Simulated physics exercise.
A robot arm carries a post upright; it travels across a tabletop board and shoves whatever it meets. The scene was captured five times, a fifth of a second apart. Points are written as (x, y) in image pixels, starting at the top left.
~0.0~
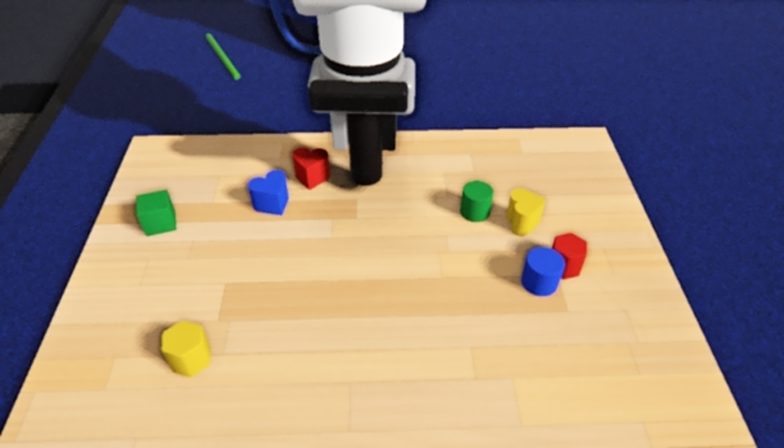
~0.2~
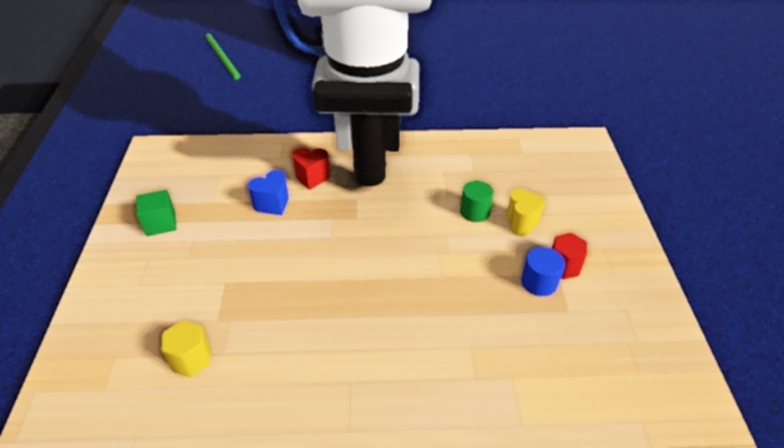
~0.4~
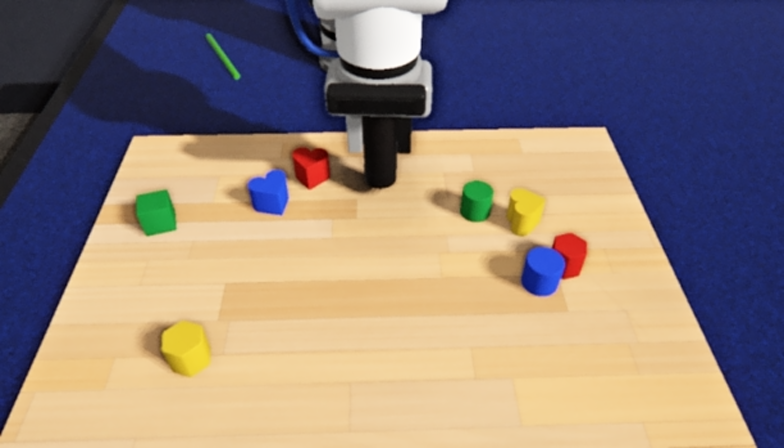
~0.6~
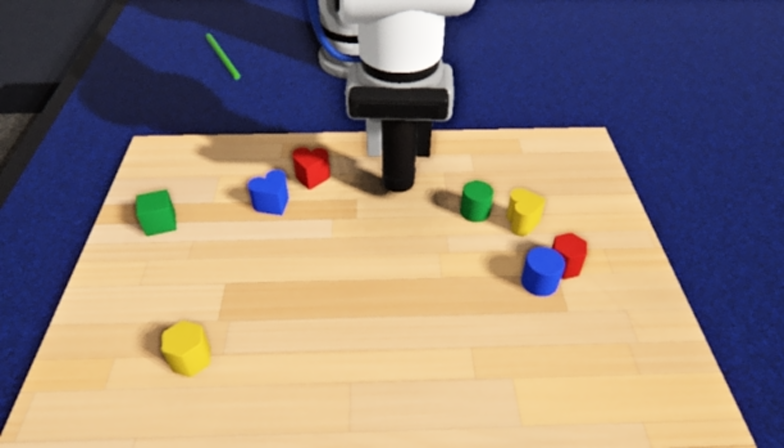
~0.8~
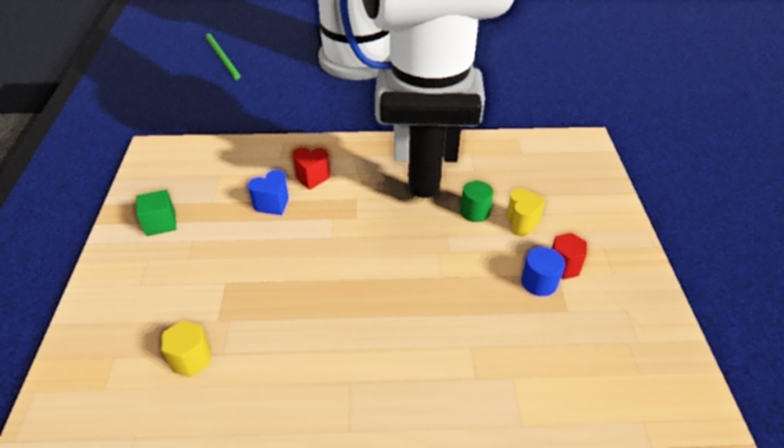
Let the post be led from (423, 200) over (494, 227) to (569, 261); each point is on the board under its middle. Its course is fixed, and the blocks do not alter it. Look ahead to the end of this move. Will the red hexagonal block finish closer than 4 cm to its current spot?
Yes.
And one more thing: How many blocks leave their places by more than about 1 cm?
That makes 3 blocks or more.
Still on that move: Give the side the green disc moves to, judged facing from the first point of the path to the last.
Left.
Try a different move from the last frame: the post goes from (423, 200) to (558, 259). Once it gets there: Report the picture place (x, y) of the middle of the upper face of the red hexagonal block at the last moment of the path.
Its top face will be centred at roughly (595, 257).
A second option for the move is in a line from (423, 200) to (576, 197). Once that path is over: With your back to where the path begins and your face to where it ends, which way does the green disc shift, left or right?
It shifts to the right.
The first path, step by step. One third of the way, post (474, 205); green disc (508, 194); yellow heart (536, 202), turned 25° clockwise.
Two thirds of the way, post (523, 226); green disc (535, 194); yellow heart (561, 206), turned 45° clockwise.
At the end, post (573, 249); green disc (535, 194); yellow heart (570, 206); blue disc unmoved; red hexagonal block (601, 263), turned 20° clockwise.
